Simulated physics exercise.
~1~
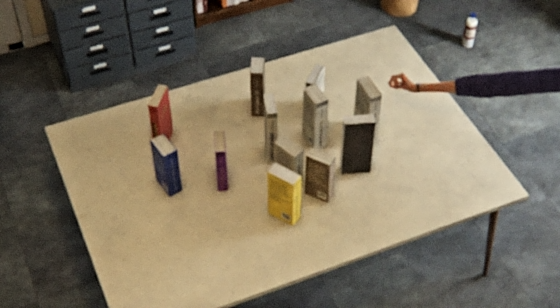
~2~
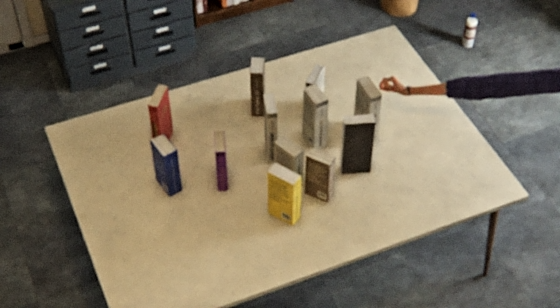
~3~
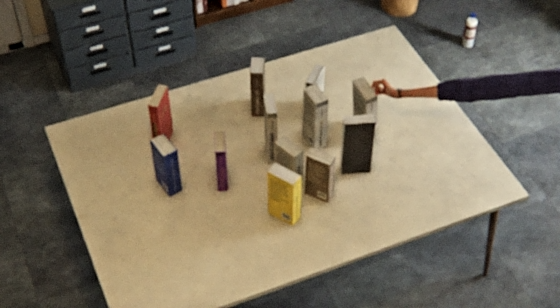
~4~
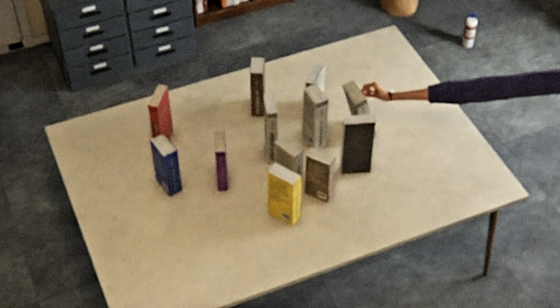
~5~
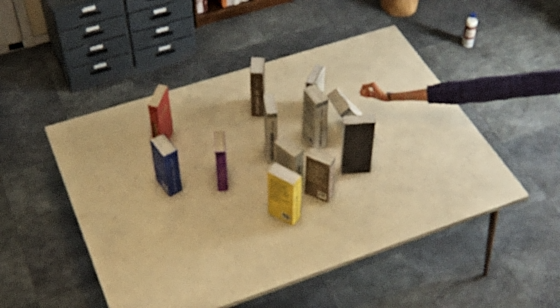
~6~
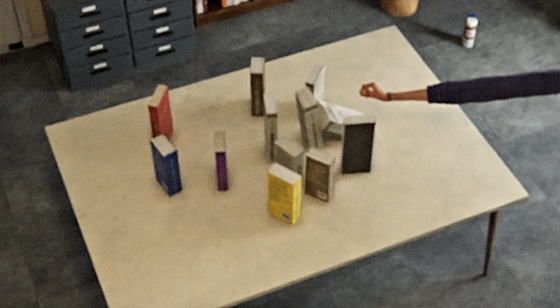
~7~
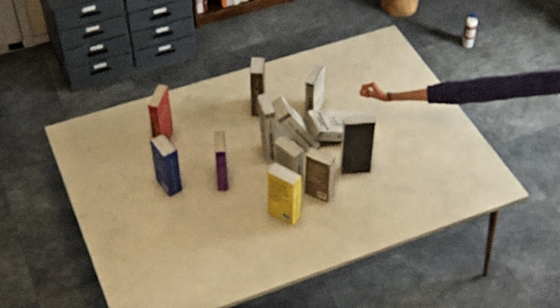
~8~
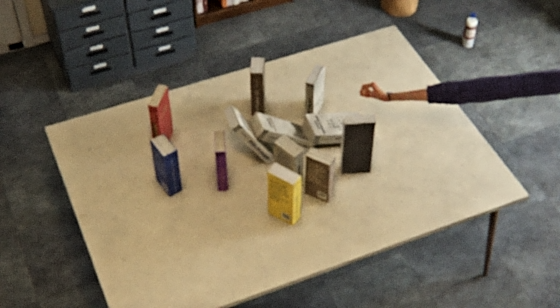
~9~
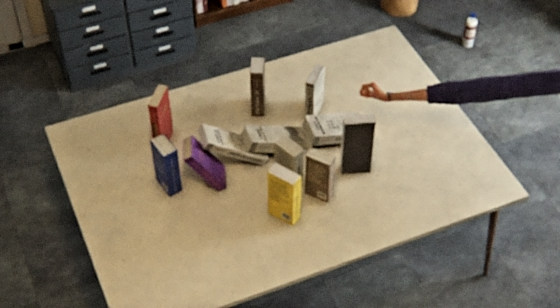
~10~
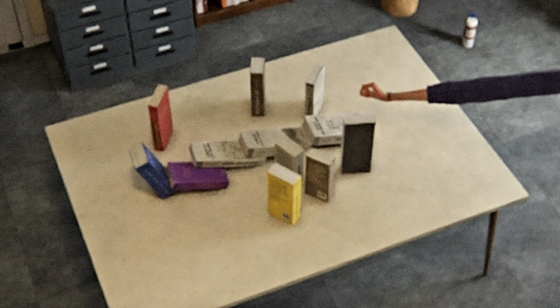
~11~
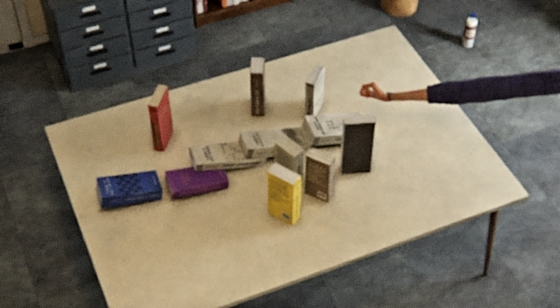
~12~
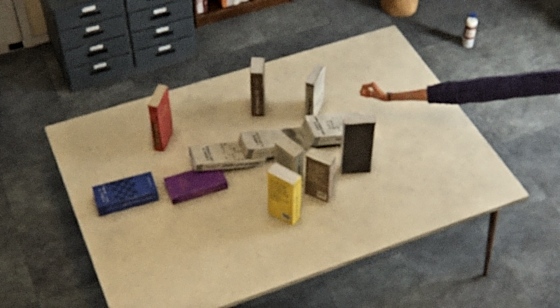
On a table, a hand tips one book, toppling others leftward through purple and blue.
